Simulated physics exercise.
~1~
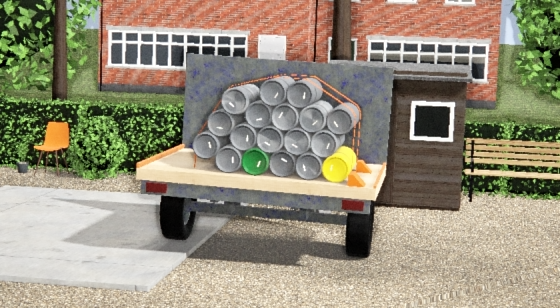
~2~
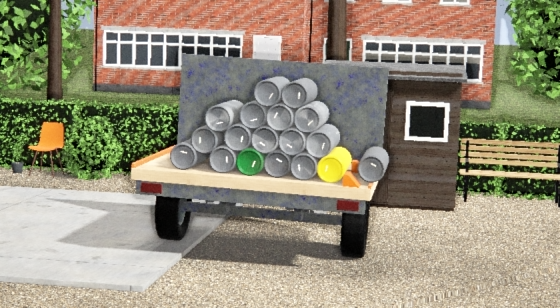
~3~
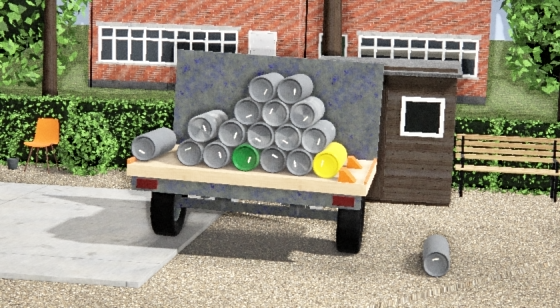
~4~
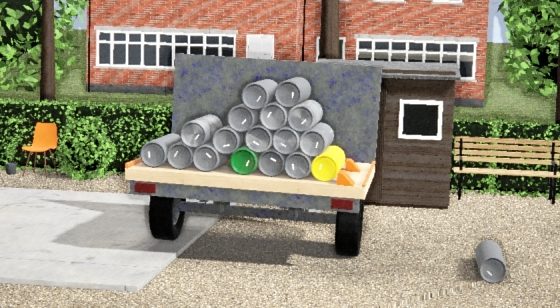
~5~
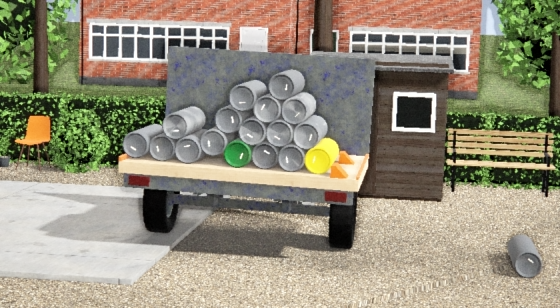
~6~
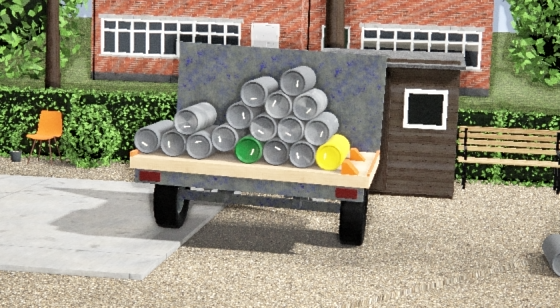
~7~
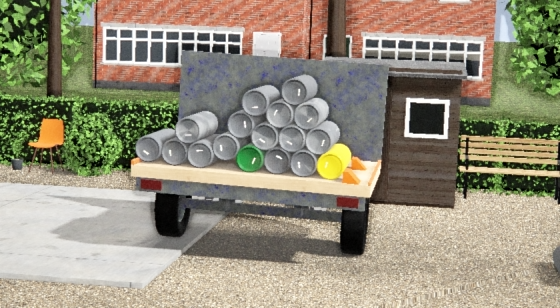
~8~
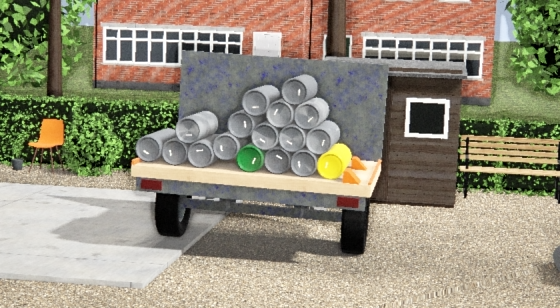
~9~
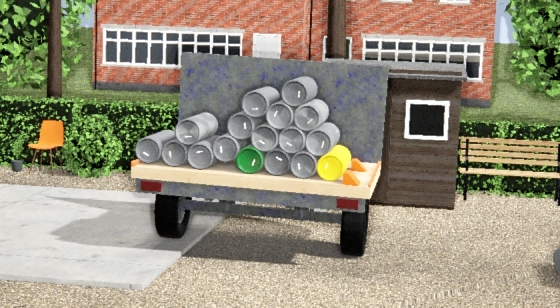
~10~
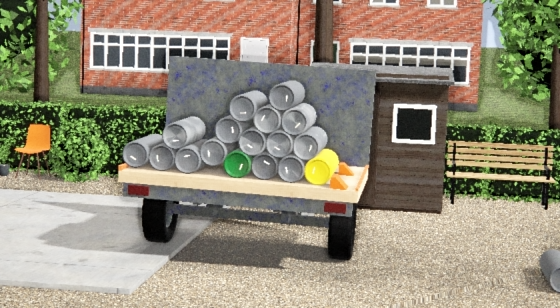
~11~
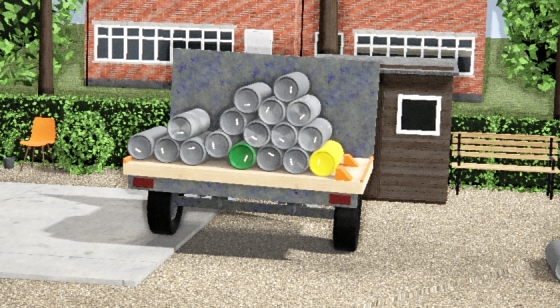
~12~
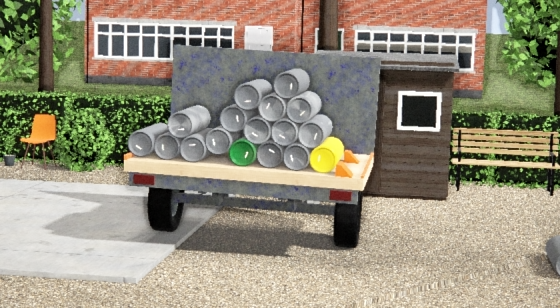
A parked trailer's stacked cylinders slump sideways, and one grey cylinder rolls away across the gravel.
